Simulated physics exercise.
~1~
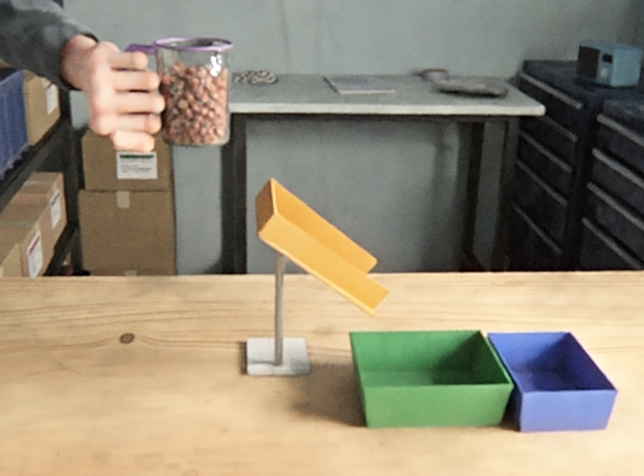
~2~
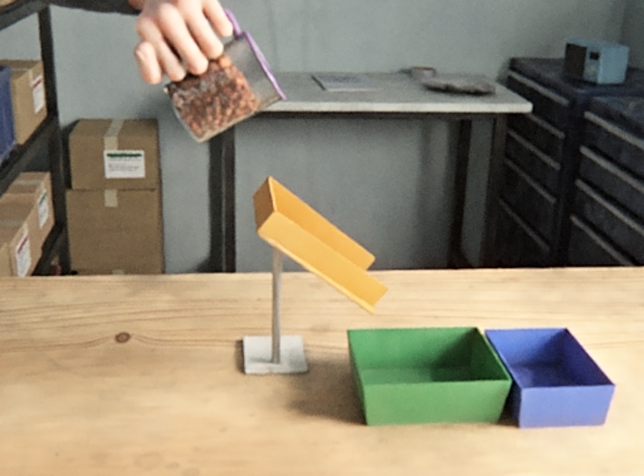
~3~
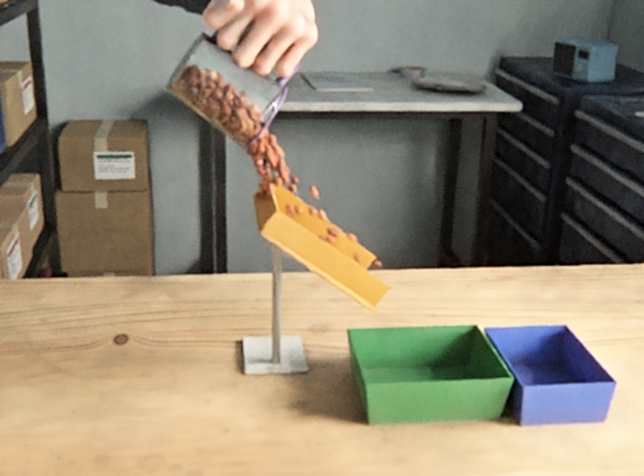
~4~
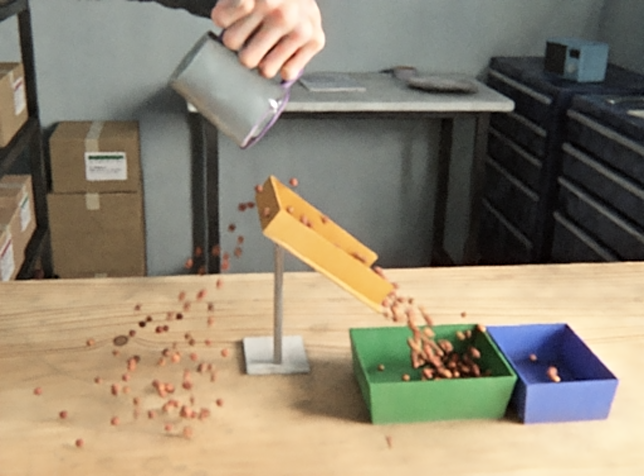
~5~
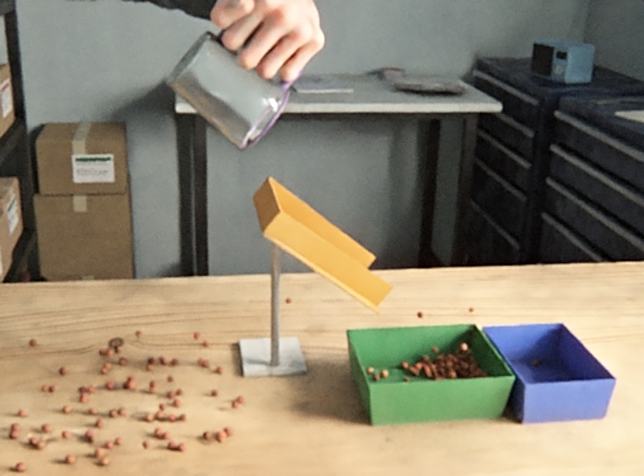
Reddish-brown pellets pouring from a hand-tipped clear cup down an orange chute, most settling in a green tin, others scattering across the table.
